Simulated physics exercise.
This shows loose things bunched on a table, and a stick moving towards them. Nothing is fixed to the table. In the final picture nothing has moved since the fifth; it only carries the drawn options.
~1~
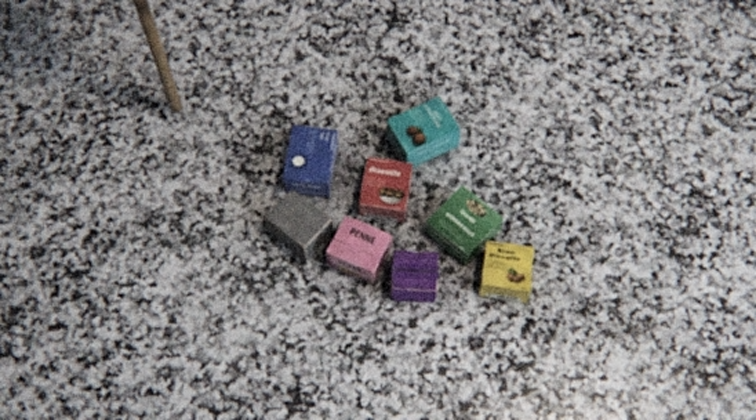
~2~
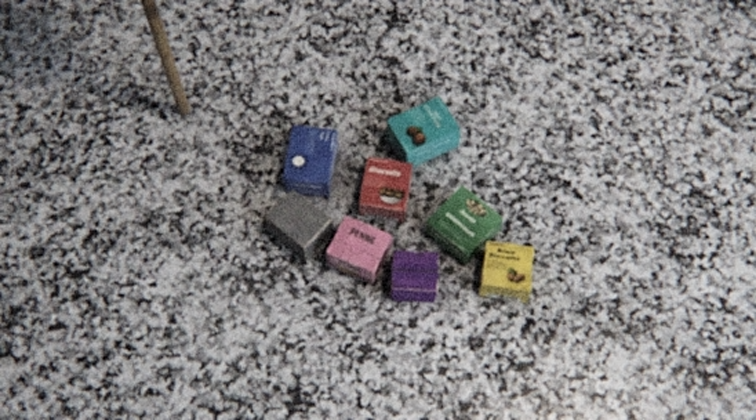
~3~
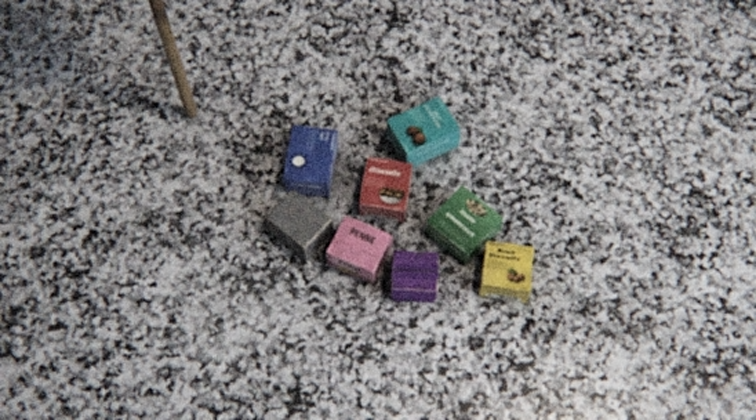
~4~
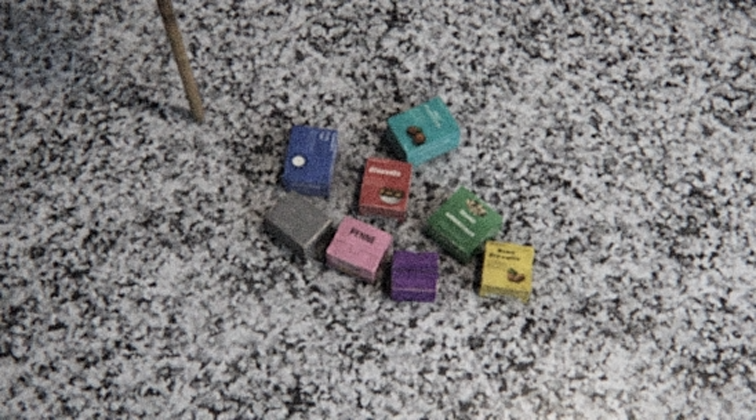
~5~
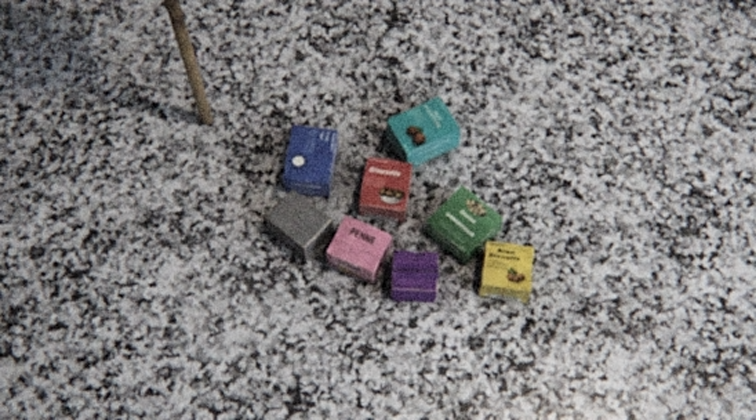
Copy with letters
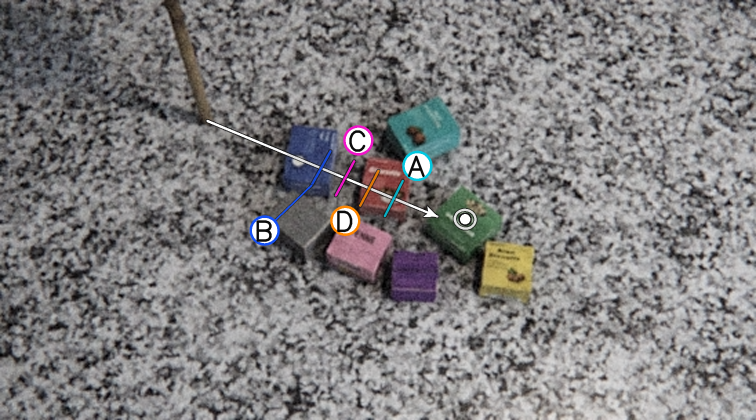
At the start, eight small boxes and blocks in various colours sit bunched on a speckled grey surface, with a thin wooden stick at the upper left. The stick then moves slowly a short way to the right and slightly downward, nearer the blue box, while the bunched items stay still.
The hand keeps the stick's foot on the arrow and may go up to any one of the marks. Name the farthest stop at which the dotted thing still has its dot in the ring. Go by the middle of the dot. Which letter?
It should halt at C.
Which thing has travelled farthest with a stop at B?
The blue box has gone farthest.
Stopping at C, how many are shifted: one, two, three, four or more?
It has moved two.
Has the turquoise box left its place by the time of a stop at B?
No.
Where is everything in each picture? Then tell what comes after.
Purple box (415, 276); pink packet (360, 250); yellow packet (506, 271), in the first frame.
Yellow packet (506, 271); turquoise box (423, 133), in the second frame.
Red packet (386, 190); green box (464, 225), in the third frame.
Blue box (312, 161); grey block (299, 226), in the fourth frame.
Purple box (415, 276); pink packet (360, 250); yellow packet (506, 271), in the fifth frame.
On the marked copy, A at (394, 199); B at (321, 168); C at (345, 179); D at (369, 188); the arrow from (207, 121) to (438, 216); the white dot at (465, 219).
Taking C. A third of the way, foot of the stick (257, 142).
Two thirds of the way, foot of the stick (307, 163); blue box (331, 173).
When it is over, foot of the stick (345, 179); blue box (364, 194); red packet (412, 207); the dot is still in its ring.
As for the rest, A shifts the dotted thing to (511, 251); B keeps the dot in but is short; D shifts the dotted thing to (487, 237).
